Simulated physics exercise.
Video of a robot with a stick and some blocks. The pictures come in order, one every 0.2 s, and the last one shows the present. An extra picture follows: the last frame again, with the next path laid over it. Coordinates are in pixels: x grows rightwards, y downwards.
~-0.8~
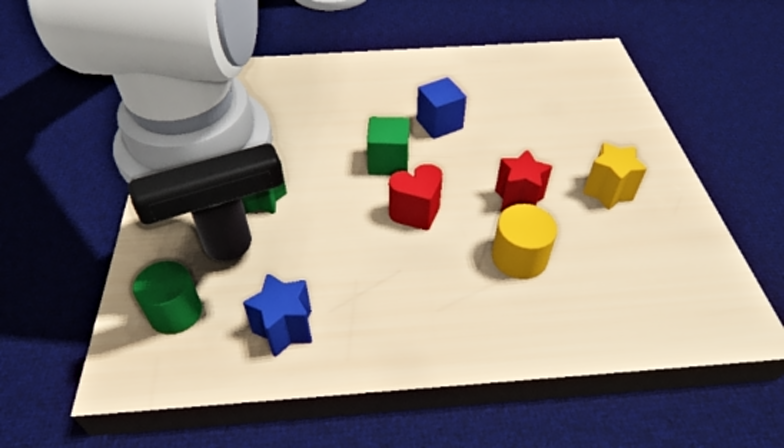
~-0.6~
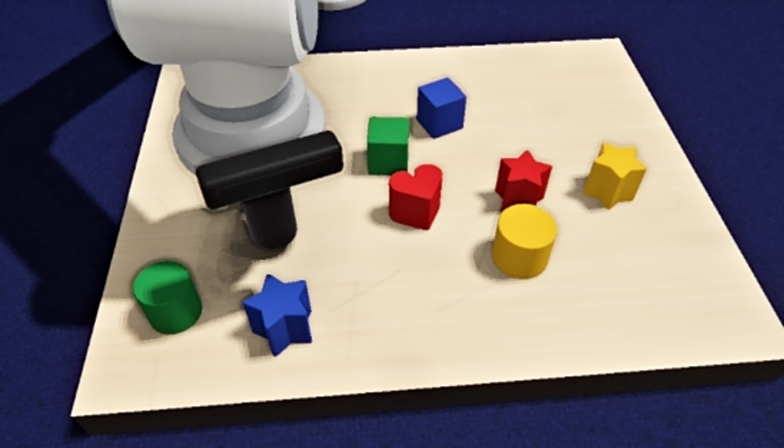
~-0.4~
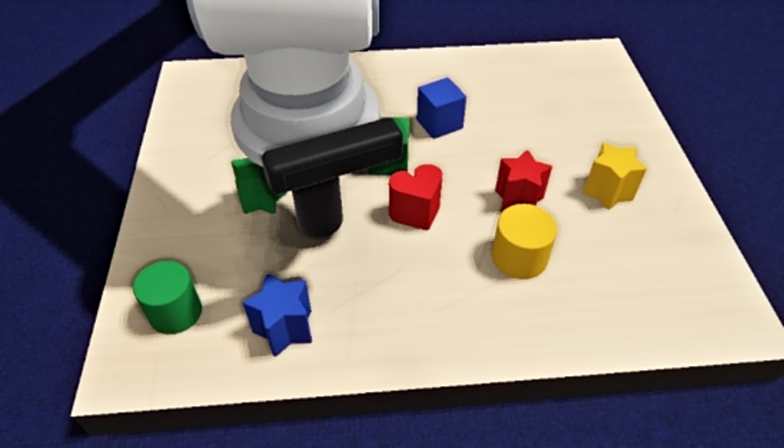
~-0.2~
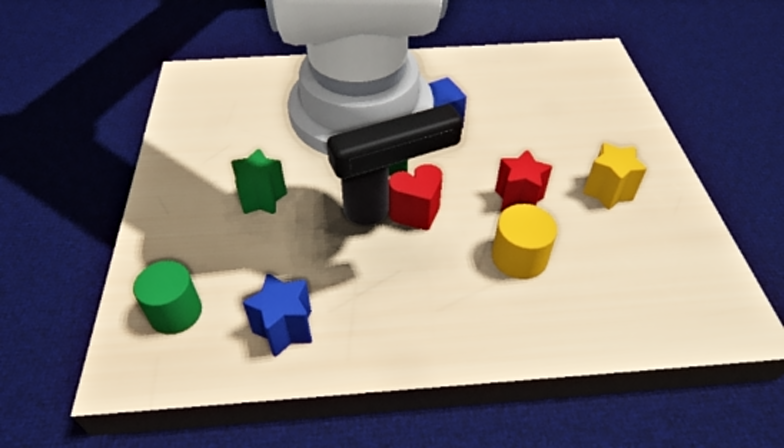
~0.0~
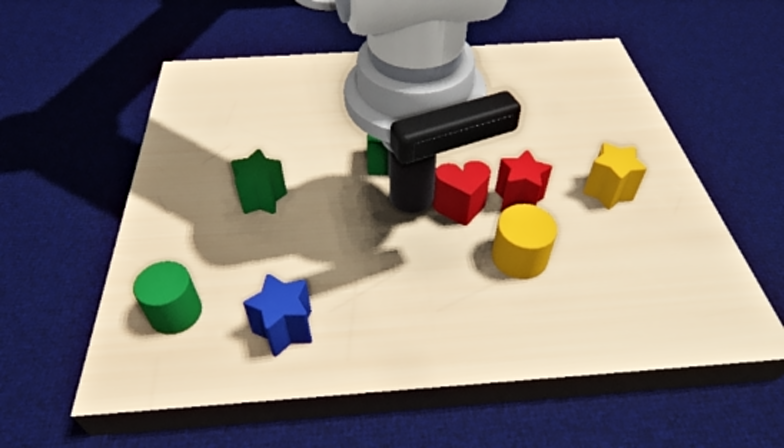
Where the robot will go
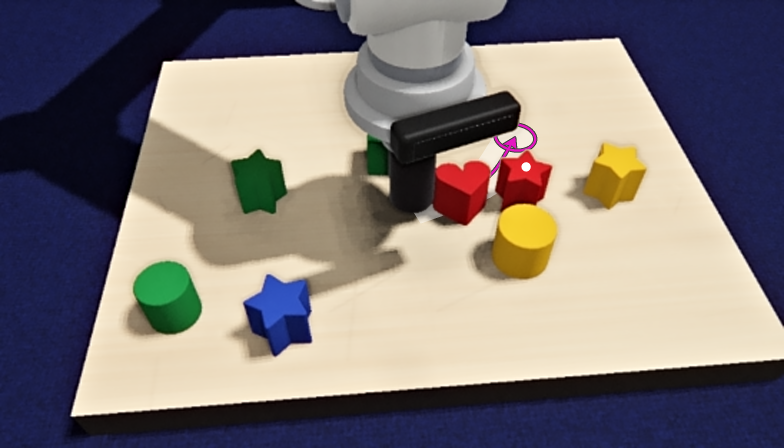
A white robot arm with a black stick stands over a pale wooden board on dark blue cloth, seen from above at an angle. Green and blue pieces lie around the left and top, a red heart and green block near the middle, and red and yellow pieces to the right. The arm sweeps steadily rightward, and its stick pushes the heart a short way right, toward the red star.
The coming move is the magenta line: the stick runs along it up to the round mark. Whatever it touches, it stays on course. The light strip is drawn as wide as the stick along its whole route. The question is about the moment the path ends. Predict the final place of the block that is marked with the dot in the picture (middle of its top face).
It will likely be found at (566, 171).
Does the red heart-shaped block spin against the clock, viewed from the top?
It seems not.
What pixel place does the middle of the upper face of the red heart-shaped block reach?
Most likely (524, 169).
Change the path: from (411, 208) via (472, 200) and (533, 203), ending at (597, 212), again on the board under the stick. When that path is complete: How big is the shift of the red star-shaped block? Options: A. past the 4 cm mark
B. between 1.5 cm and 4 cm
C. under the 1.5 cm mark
Letter A.
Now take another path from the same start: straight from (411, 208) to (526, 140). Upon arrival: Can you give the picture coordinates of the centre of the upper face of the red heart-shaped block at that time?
It is at (506, 166).
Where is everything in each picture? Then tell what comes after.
In the first picture, stick tip (229, 244); block tops, green four-sided block (388, 129); red heart-shaped block (418, 180); red star-shaped block (526, 167).
In the second picture, stick (275, 233); blocks unchanged.
In the third picture, stick (321, 222); blocks unchanged.
In the fourth picture, stick (366, 210); blocks unchanged.
In the fifth picture, stick (411, 199); green four-sided block hidden; red heart-shaped block (464, 174); red star-shaped block (526, 167).
Path on the board, from (411, 208) via (460, 192) and (497, 168), ending at (515, 137); the dot is on the red star-shaped block.
What follows on the original path. One third of the way, stick (461, 182); red heart-shaped block (511, 171), turned 45° clockwise; red star-shaped block (556, 169).
Two thirds of the way, stick (498, 158); red heart-shaped block (524, 169), turned 90° clockwise; red star-shaped block (566, 171), turned 20° anticlockwise.
At the end, stick (517, 127); green four-sided block in place; red heart-shaped block (524, 169), turned 90° clockwise; red star-shaped block (566, 171), turned 20° anticlockwise.
